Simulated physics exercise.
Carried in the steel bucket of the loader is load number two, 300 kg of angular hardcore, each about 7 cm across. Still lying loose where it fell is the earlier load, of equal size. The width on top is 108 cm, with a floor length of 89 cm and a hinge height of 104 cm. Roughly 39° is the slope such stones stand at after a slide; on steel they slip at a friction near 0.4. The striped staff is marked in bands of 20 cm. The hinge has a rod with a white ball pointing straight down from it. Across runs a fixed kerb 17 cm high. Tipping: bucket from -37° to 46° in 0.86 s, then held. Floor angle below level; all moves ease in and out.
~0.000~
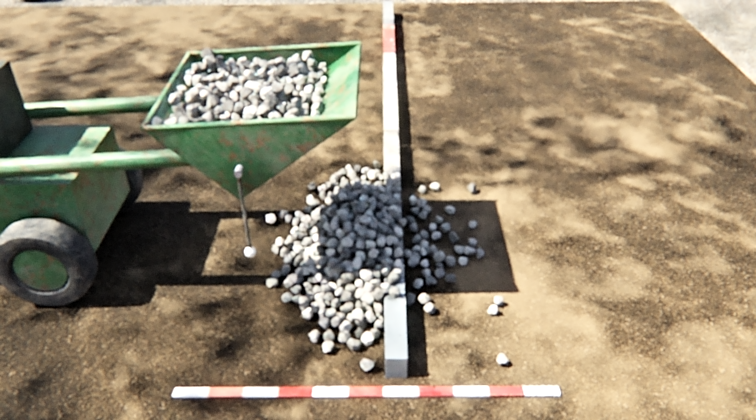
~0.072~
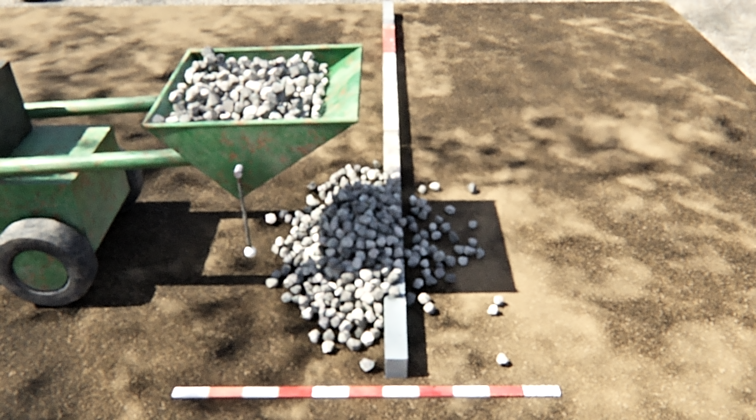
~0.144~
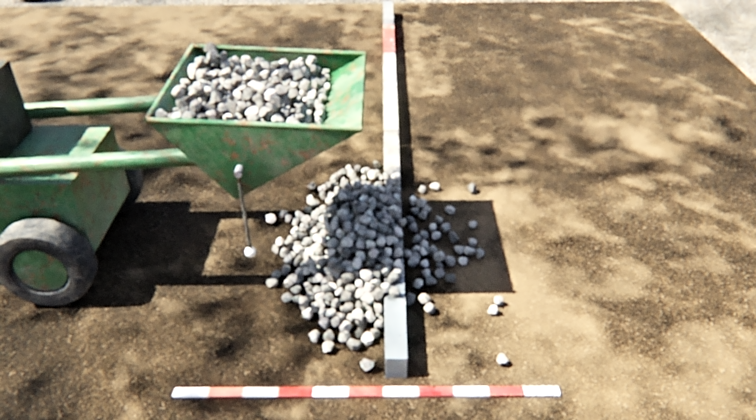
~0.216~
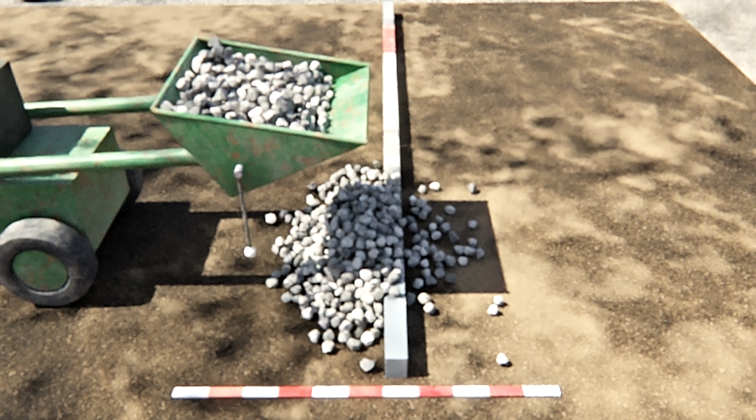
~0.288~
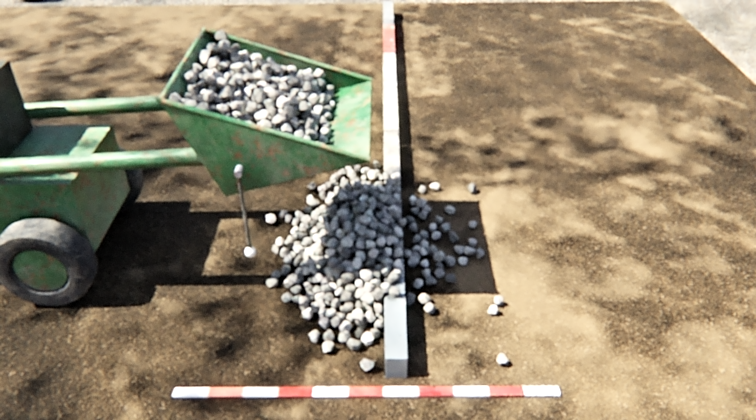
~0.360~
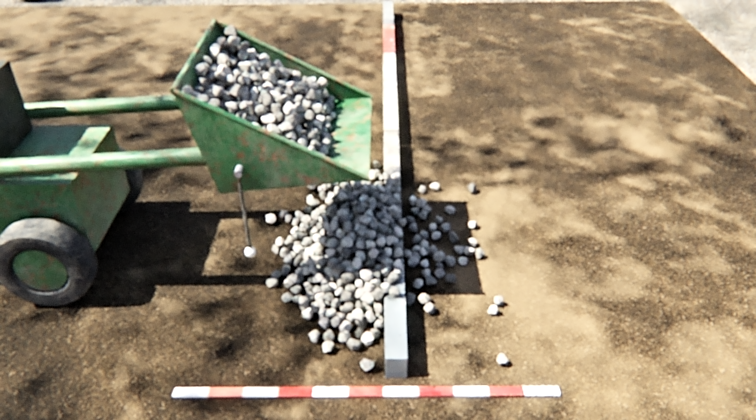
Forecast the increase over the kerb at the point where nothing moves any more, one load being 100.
I would say 22 per cent.
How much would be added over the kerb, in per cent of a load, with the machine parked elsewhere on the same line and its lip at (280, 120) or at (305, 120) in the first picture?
Case one about 0 %, case two about 0 %.
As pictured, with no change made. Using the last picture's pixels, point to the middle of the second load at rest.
Their centre rests close to (358, 227).
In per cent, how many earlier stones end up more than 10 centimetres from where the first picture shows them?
Some 5 percent, give or take.
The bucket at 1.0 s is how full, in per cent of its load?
About 75 per cent is held.
After 0.6 s the floor is at 32°; in per cent of one load, 100 in the bucket, 92 on this side of the kerb, 8 over the kerb; the foremost stones are at (482, 262).
After 1.0 s the floor is at 46°; in per cent of one load, 73 in the bucket, 119 on this side of the kerb, 8 over the kerb; the foremost stones are at (482, 262).
After 1.3 s the floor is at 46°; in per cent of one load, 26 in the bucket, 157 on this side of the kerb, 17 over the kerb; the foremost stones are at (486, 267).
After 3.8 s the floor is at 46°; in per cent of one load, 11 in the bucket, 160 on this side of the kerb, 30 over the kerb; the foremost stones are at (520, 223). Net gain over the kerb, 22.
